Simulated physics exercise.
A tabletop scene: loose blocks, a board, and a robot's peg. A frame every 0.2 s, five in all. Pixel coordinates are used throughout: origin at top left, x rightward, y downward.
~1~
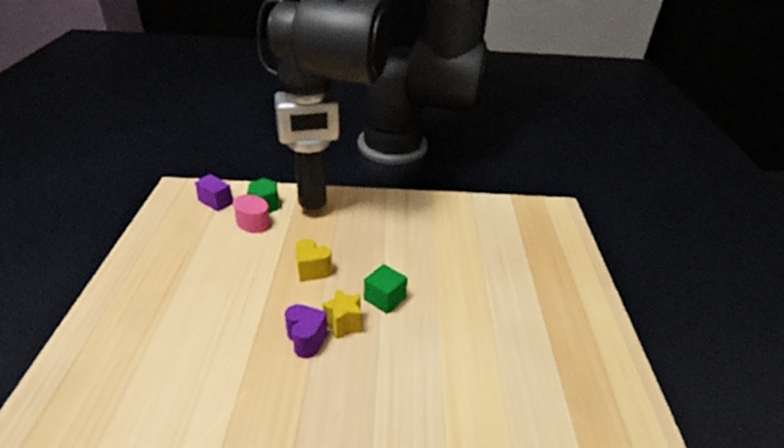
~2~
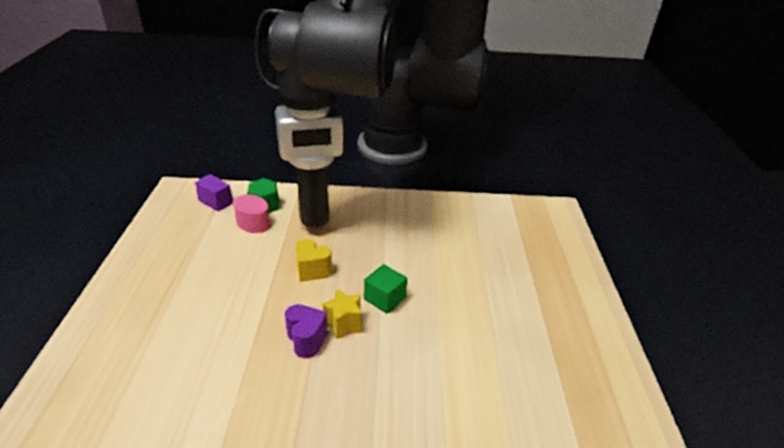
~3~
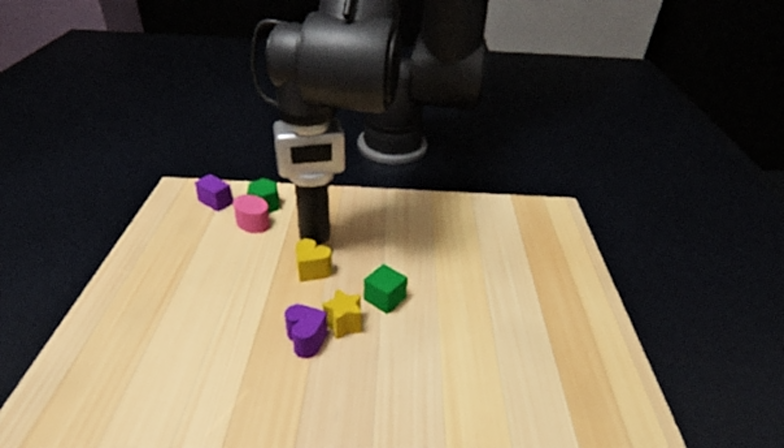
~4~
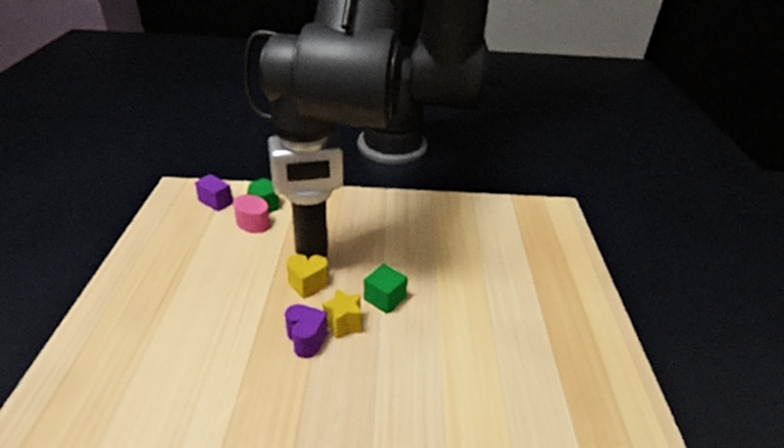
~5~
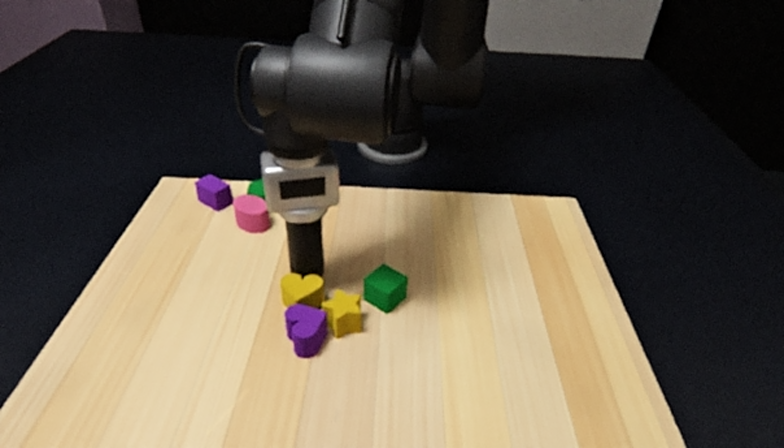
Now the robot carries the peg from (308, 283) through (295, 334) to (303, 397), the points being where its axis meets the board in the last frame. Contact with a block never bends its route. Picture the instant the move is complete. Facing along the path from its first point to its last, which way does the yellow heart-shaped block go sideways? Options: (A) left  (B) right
I'll go with B - right.
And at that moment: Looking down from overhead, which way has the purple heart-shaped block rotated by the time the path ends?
Anticlockwise, looking down.
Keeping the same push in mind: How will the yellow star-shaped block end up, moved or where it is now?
That block stands still.
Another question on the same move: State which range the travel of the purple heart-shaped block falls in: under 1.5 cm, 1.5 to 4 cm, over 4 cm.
That one ends up more than 4 cm from where it is now.
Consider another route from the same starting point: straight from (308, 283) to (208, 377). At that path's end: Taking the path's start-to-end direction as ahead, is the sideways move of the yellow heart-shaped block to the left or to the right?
Goes left.
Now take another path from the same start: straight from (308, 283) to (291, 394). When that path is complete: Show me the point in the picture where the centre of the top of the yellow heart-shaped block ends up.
Pixel (265, 403).
On the path given first. One third of the way, peg (296, 306); yellow heart-shaped block (282, 319); purple heart-shaped block (300, 341), turned 60° anticlockwise.
Two thirds of the way, peg (294, 344); yellow heart-shaped block (276, 360), turned 15° clockwise; purple heart-shaped block (304, 386), turned 75° anticlockwise.
At the end, peg (302, 386); yellow heart-shaped block (265, 393), turned 55° clockwise; purple heart-shaped block (312, 415), turned 100° anticlockwise; yellow star-shaped block unmoved.
